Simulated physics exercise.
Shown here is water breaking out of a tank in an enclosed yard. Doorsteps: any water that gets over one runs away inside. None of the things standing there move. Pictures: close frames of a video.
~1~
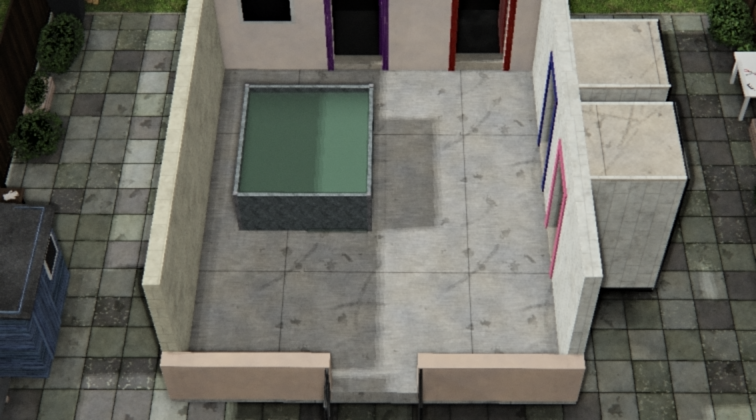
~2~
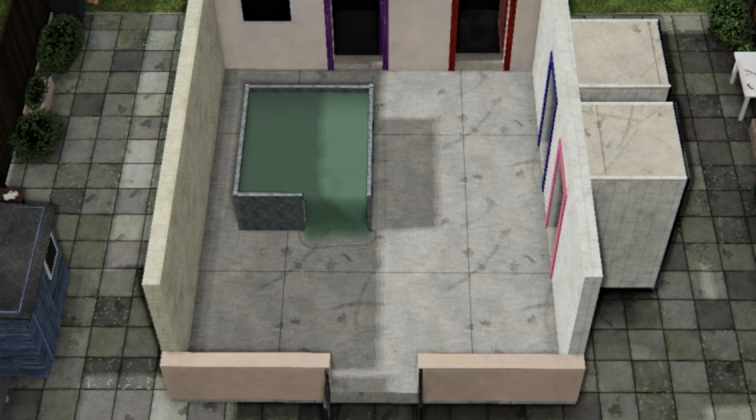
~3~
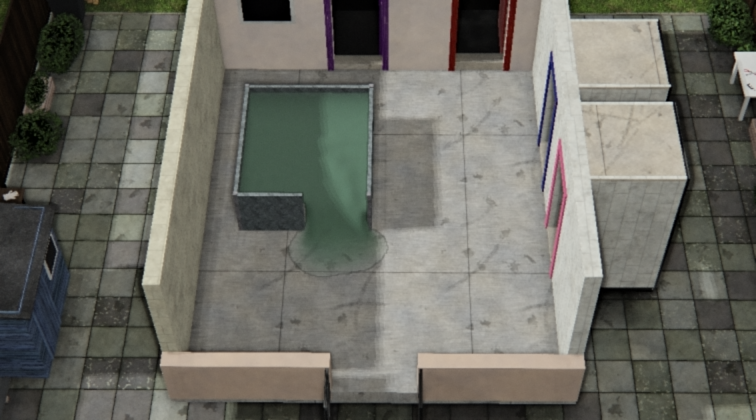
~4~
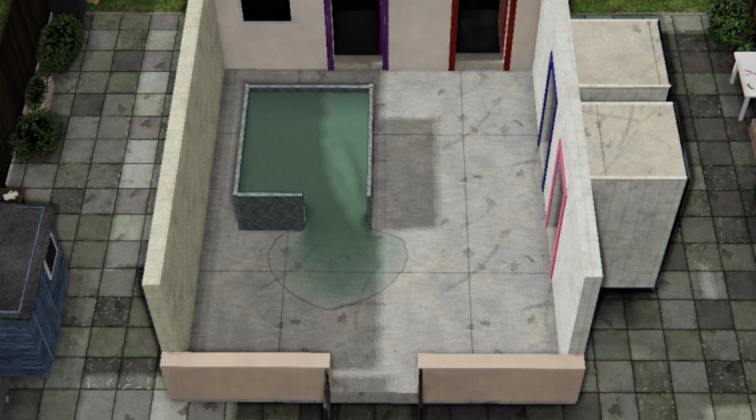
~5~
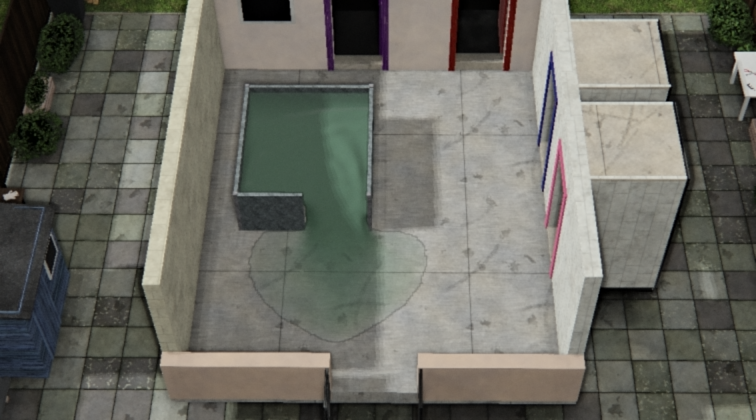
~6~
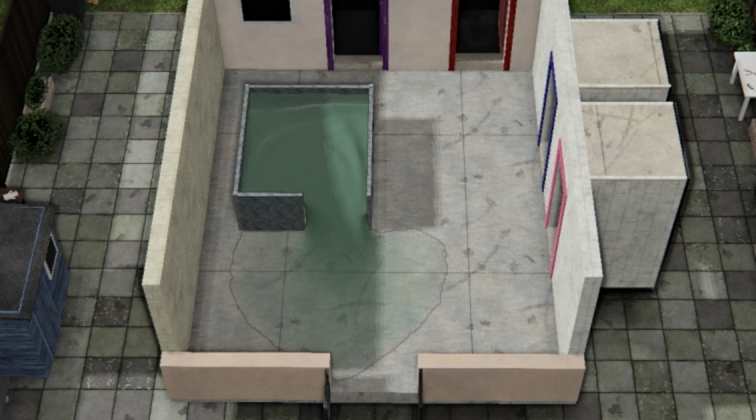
Greenish water poured out through a gap that opened in the front right of a square tank in a walled yard, then spread in a widening, rounded sheet across the pale floor.
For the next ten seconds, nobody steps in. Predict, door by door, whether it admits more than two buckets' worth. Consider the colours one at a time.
The pink door admits two or fewer, the blue door admits two or fewer, the red door admits two or fewer, the purple door admits two or fewer.
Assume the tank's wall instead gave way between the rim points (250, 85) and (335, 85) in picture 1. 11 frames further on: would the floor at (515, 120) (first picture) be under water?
Verdict: Wet.
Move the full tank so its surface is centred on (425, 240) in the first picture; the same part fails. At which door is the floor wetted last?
It's the door marked purple.
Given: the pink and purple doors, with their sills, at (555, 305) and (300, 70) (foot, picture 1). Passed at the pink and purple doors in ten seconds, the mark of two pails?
The pink one overflows, while the purple one does not overflow.
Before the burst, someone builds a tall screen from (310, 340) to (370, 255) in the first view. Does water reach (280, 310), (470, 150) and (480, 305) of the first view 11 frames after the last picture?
Taking the points in order, they are inundated, high and dry and inundated.
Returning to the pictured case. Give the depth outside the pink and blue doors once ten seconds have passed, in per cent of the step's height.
Near 100 per cent and 20 per cent, respectively.
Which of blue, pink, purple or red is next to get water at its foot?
Result: The pink one is first.
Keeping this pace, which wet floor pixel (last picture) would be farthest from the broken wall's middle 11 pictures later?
I reckon the front has reached (551, 379) by then.
A moment on, water covers 35 % of the floor; the pink door not reached, the blue door not reached, the red door not reached, the purple door not reached.
Next, water covers 40 % of the floor; the pink door not reached, the blue door not reached, the red door not reached, the purple door not reached.
Then, water covers 55 % of the floor; the pink door wet at the sill, nothing in, the blue door not reached, the red door not reached, the purple door not reached.
Later, water covers 90 % of the floor; the pink door under two buckets in, the blue door wet at the sill, nothing in, the red door wet at the sill, nothing in, the purple door wet at the sill, nothing in.
In the end, water covers 95 % of the floor; the pink door under two buckets in, the blue door wet at the sill, nothing in, the red door wet at the sill, nothing in, the purple door wet at the sill, nothing in.
